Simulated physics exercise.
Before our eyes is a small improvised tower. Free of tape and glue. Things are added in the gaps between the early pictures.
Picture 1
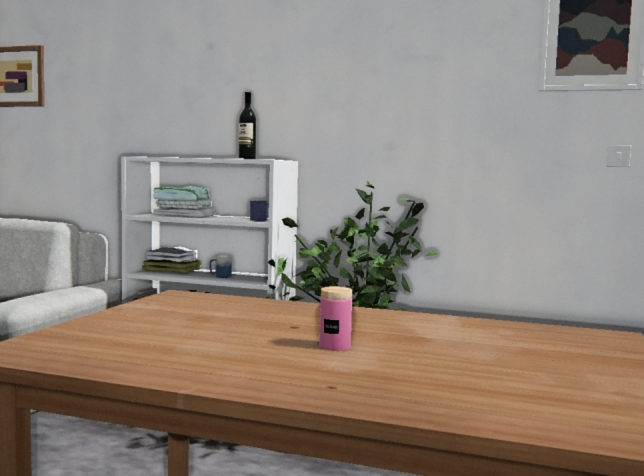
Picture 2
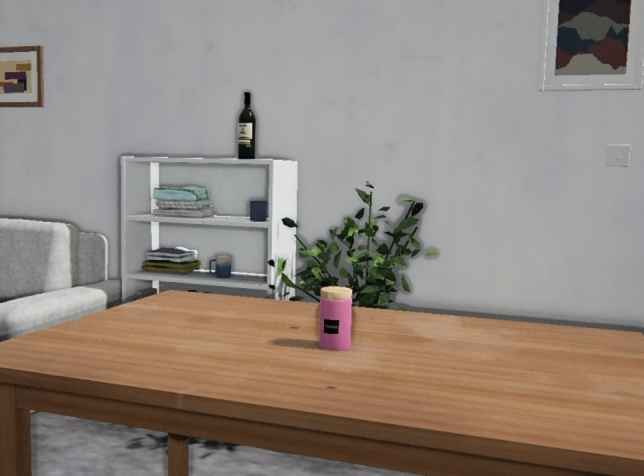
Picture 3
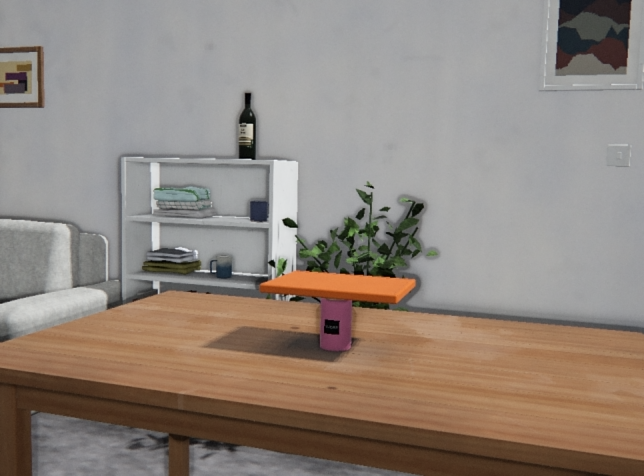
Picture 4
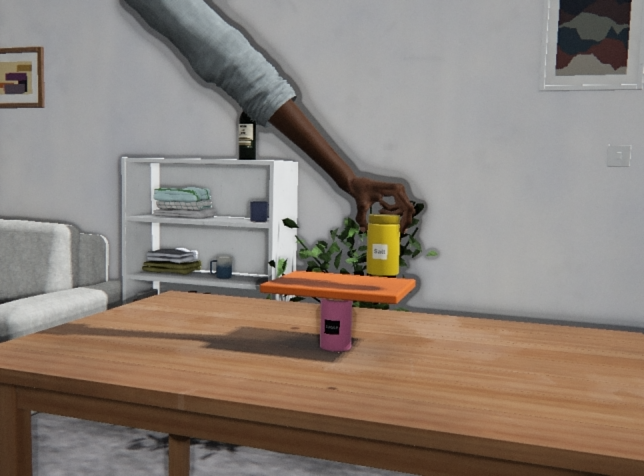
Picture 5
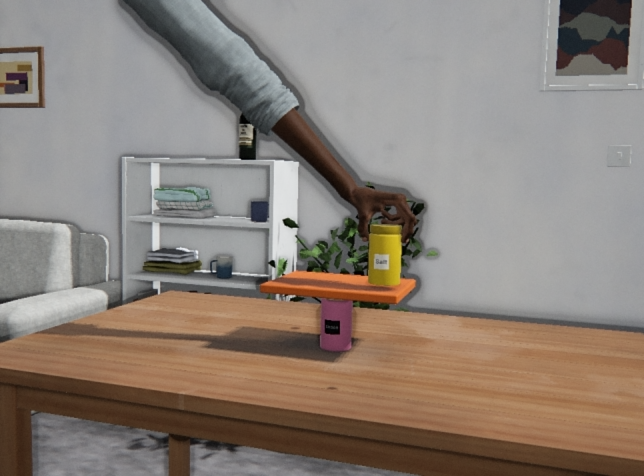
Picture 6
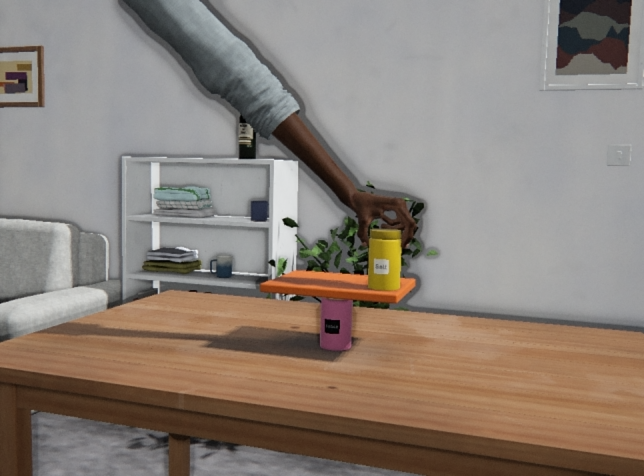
A hand lowering a yellow jar onto the right side of an orange board that has appeared atop a pink jar.
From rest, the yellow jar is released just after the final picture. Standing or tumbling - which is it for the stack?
Doesn't stay put.
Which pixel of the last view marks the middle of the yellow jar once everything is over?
I'd say around (444, 337) in the last view.
Then, 0.50 s past the last view, yellow jar now fallen; orange lid rocked 64° from its first pose.
Then, 0.60 s past the last view, orange lid rocked 73° from its first pose.
Finally, fallen, yellow jar; down or leaning hard in the stack, orange lid; pink jar still in place. Final places as the last picture's camera would see them, yellow jar near (444, 337). The stack loses its balance.
